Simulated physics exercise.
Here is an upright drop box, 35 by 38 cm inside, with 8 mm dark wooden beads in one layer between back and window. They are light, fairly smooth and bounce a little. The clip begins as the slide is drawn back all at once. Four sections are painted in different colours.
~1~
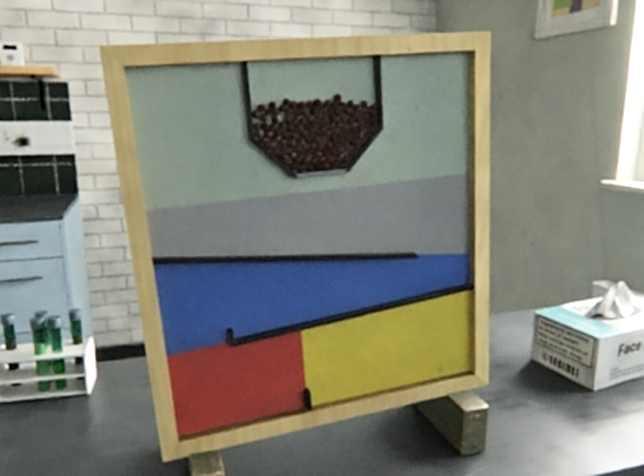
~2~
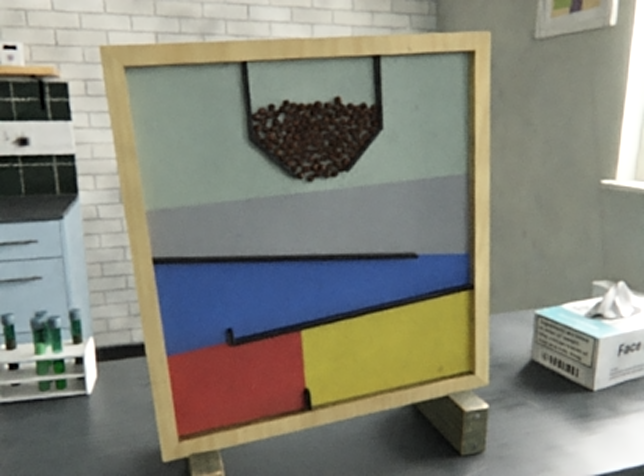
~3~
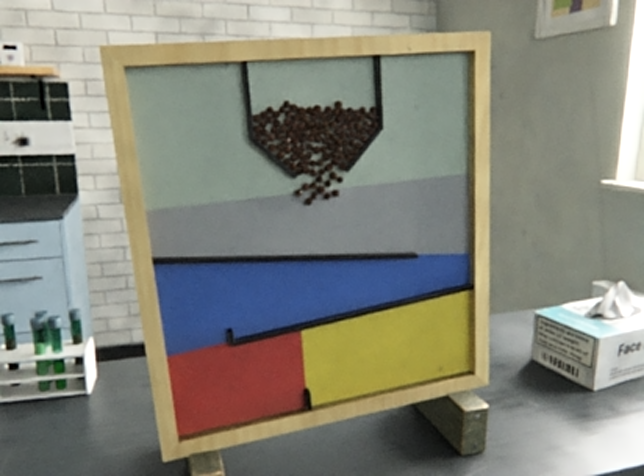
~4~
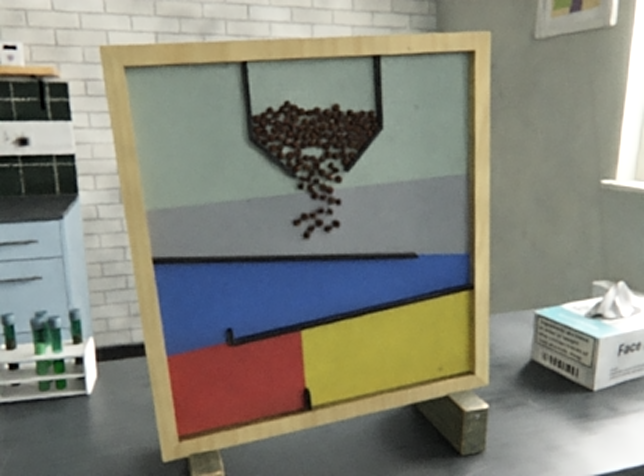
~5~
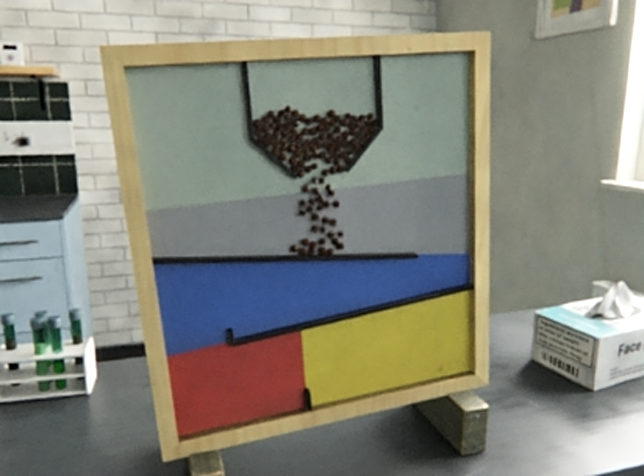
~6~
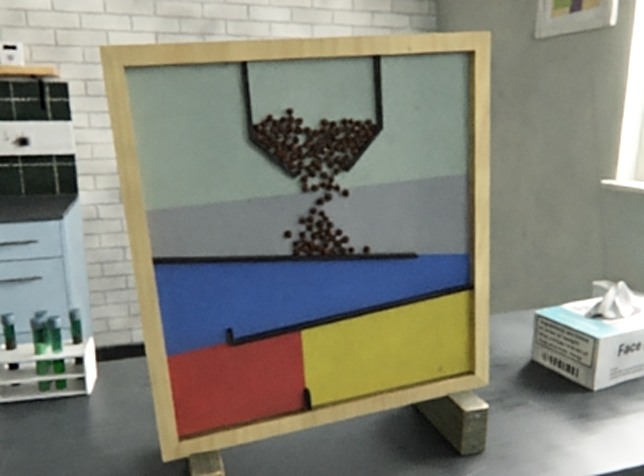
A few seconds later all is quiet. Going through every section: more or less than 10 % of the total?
Red section less, blue section more, yellow section less, grey section more than 10 %.
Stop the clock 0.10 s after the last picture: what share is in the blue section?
About 0 per cent.
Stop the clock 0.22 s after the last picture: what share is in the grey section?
Some 80 per cent.
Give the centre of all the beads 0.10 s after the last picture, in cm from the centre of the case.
Some 1 cm left and 5 cm above.
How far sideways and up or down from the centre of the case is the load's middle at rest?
About 1 cm right and 2 cm below.
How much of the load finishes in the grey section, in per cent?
Roughly 65 per cent.
Then, 0.10 s after the last picture, the beads' middle is 1 cm left of and 5 cm above the centre; grey 55 %.
Then, 0.22 s after the last picture, the beads' middle is in line with and 2 cm above the centre; blue 5 %, grey 80 %.
Then, 0.45 s after the last picture, the beads' middle is 3 cm right of and 1 cm below the centre; blue 15 %, grey 85 %.
At rest 2.3 s after the last picture, red 0 %, blue 35 %, yellow 0 %, grey 65 %.
